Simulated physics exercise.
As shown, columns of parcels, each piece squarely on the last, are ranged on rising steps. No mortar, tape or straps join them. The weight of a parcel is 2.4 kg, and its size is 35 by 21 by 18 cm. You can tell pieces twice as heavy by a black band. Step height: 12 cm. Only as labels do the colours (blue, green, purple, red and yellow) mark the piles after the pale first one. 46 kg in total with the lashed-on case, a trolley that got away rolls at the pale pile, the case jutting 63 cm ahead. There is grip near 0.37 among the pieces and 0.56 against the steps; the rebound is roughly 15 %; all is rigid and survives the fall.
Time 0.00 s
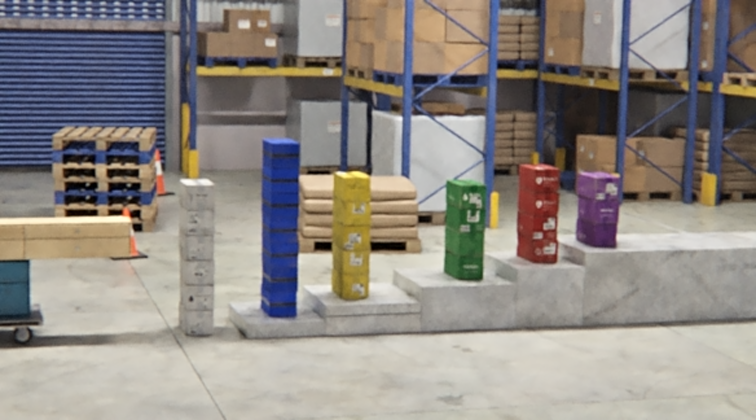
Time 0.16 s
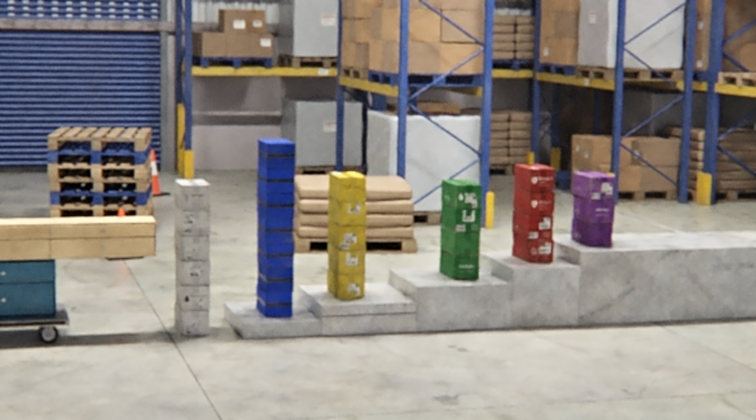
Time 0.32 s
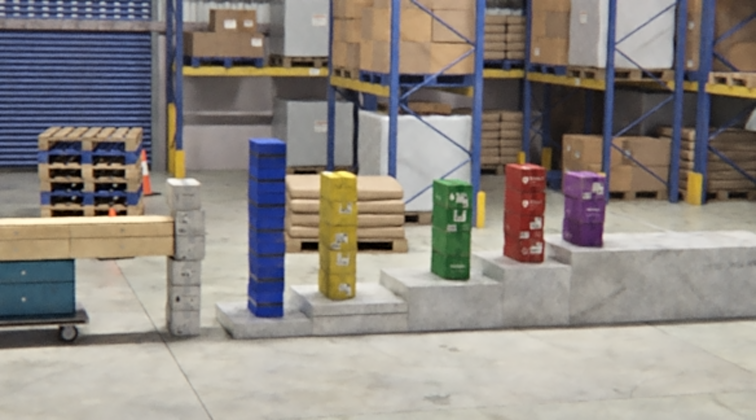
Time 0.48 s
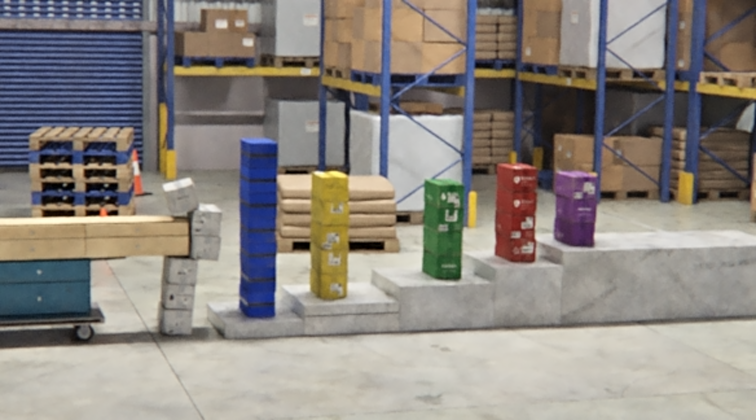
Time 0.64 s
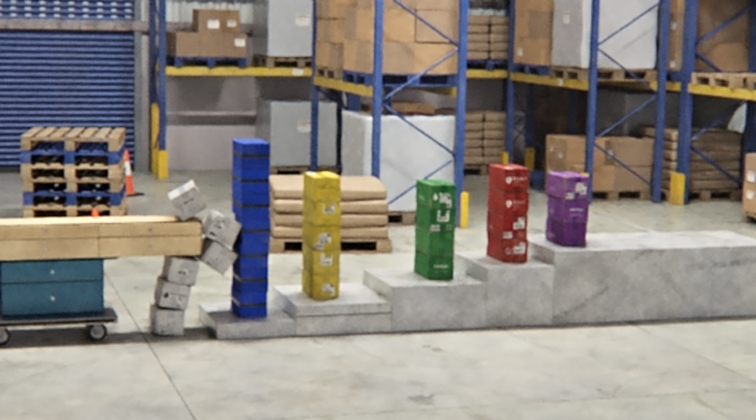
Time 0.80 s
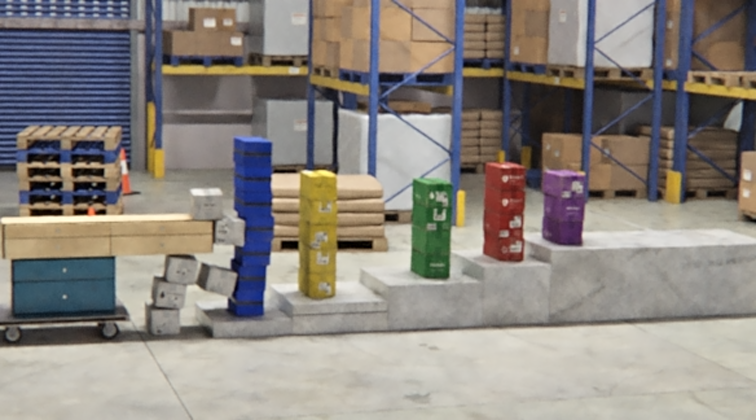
A wooden beam on a wheeled trolley rolled in from the left and pushed into the pale stack of boxes, which buckled and broke apart against the tall blue stack, nudging some blue boxes out of line.
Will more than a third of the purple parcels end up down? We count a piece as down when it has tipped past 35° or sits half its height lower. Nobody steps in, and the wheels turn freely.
No.
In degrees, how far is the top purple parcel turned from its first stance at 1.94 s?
Measured against how it began, the tilt is near 0 degrees.
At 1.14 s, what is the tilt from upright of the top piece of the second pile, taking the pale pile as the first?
The top piece is some 10 degrees from upright.
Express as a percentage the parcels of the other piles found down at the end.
About 50% of them.
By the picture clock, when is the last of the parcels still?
Close to 2.5 seconds, I'd say.
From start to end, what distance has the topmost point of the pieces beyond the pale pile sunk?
By about 20 cm, start to end.
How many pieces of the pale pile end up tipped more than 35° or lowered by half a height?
Exactly 3 of the pale pieces.
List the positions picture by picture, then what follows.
In the first picture (pixels give the middle of a visible side; the camera pans a little), load (123, 233) 38 cm short; top purple parcel (608, 189); top blue parcel (286, 156); none of the others has stirred.
The second picture shows load (148, 232) 17 cm short; top purple parcel (603, 189).
The third picture shows load (167, 232) 31 mm in; top purple parcel (594, 188).
The fourth picture shows load (182, 231) 20 cm in, top of the pale pile leaning 15°; top purple parcel (586, 188); none of the others has stirred.
The fifth picture shows load (195, 231) 35 cm in, top of the pale pile leaning 30°; top purple parcel (577, 188); one has shifted.
The sixth picture shows load (206, 229) 46 cm in; top purple parcel (574, 187); top blue parcel (258, 154) 41 mm from its place; movement in 5 of them.
After 1.14 s, 3 of the pale pile down; none of the 3 purple parcels down (0 of 23 in all colours); top purple parcel unmoved; top blue parcel 15° from how it stood.
After 1.54 s, 3 of the pale pile down; none of the 3 purple parcels down (7 of 23 in all colours); top purple parcel unmoved; top yellow parcel 21° from how it stood.
After 1.94 s, 3 of the pale pile down; none of the 3 purple parcels down (11 of 23 in all colours); top purple parcel unmoved; top blue parcel 52° from how it stood, 52 cm lower.
In the end (2.7 s), 3 of the pale pile down; none of the 3 purple parcels down (12 of 23 in all colours); top purple parcel unmoved; top green parcel 4° from how it stood, 19 cm lower. That is 0 per cent. From the last view, middles, top purple parcel near (564, 184), top green parcel near (456, 216).
